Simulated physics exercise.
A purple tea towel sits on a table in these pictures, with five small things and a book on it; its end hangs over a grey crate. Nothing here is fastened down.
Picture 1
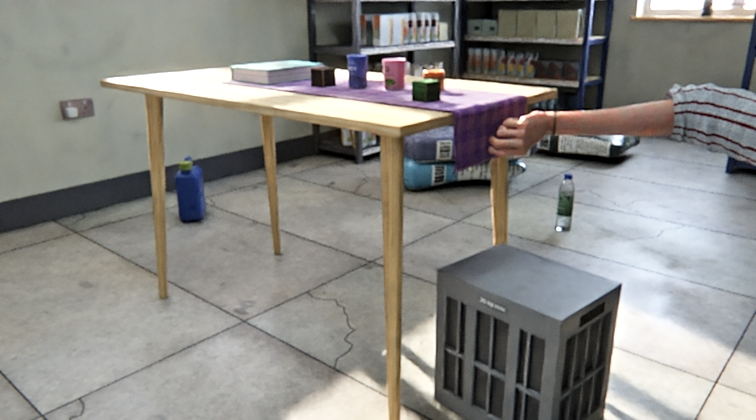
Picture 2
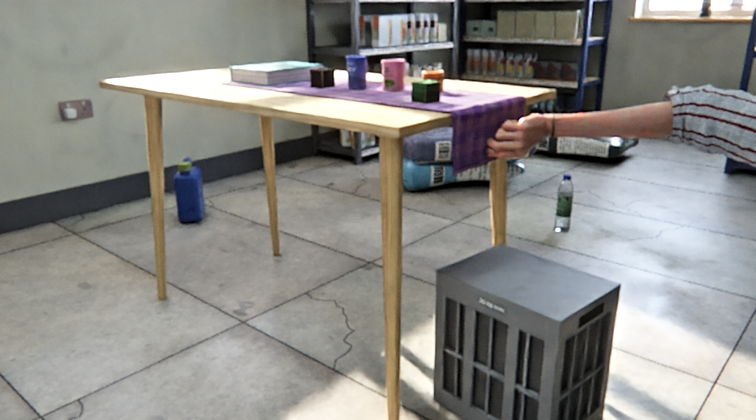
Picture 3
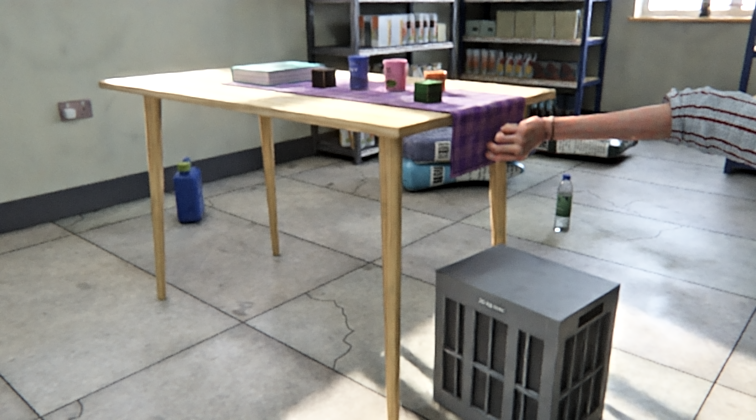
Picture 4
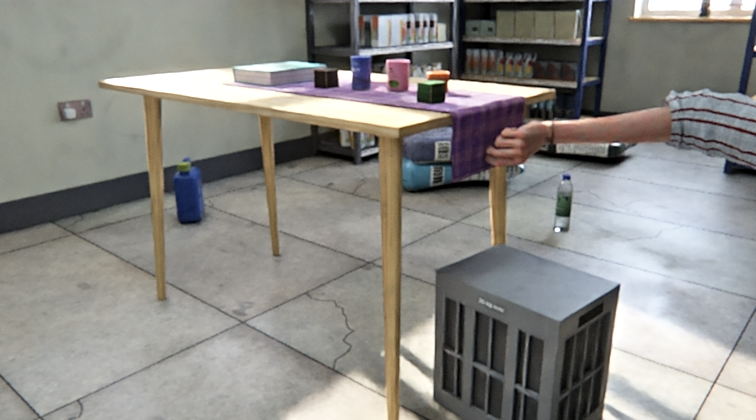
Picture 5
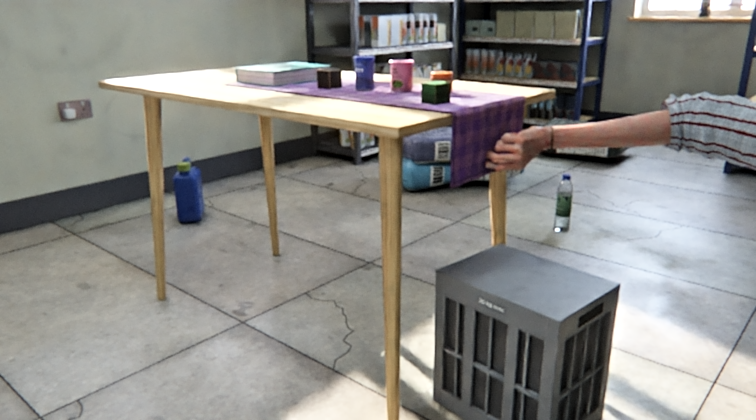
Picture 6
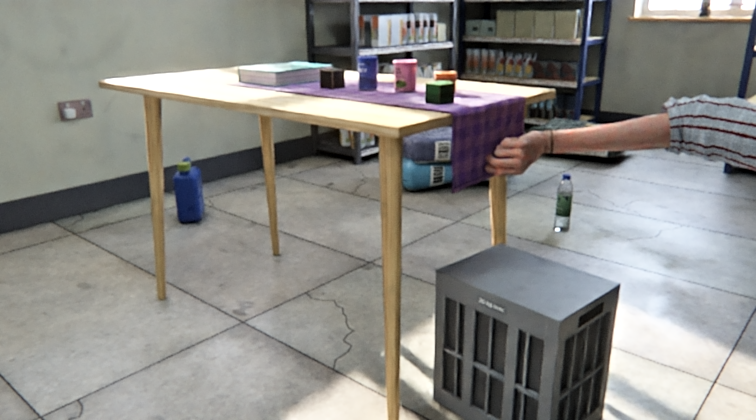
A hand slowly pulling a purple cloth down over a table's edge, the small pots, cans and cubes on it shifting slightly right.
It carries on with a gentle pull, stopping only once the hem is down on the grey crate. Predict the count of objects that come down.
Exactly two go over.
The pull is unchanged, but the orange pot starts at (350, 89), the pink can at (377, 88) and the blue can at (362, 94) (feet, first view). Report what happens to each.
You'd see the orange pot hang on, the pink can hang on and the blue can hang on.
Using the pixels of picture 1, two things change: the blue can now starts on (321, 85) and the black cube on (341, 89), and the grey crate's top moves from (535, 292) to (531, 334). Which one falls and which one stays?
As for the blue can, it holds its spot; as for the black cube, it holds its spot.
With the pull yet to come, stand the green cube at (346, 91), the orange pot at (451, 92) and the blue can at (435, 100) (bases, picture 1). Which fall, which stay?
The green cube does not fall; the orange pot tumbles off; the blue can drops off.
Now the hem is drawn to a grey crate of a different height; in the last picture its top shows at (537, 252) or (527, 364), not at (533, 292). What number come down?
We'd get 1 in the first case and 4 in the second.
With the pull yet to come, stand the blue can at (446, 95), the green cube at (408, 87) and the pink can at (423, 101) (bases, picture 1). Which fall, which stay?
Result - the blue can comes off, the green cube stays put, and the pink can comes off.
A little later, hem near (488, 215); all still up.
Next, hem near (487, 250); green cube gone.
Later still, hem on the crate; green cube and orange pot gone.
When it is over, hem on the crate; green cube and orange pot gone. It carries off two.
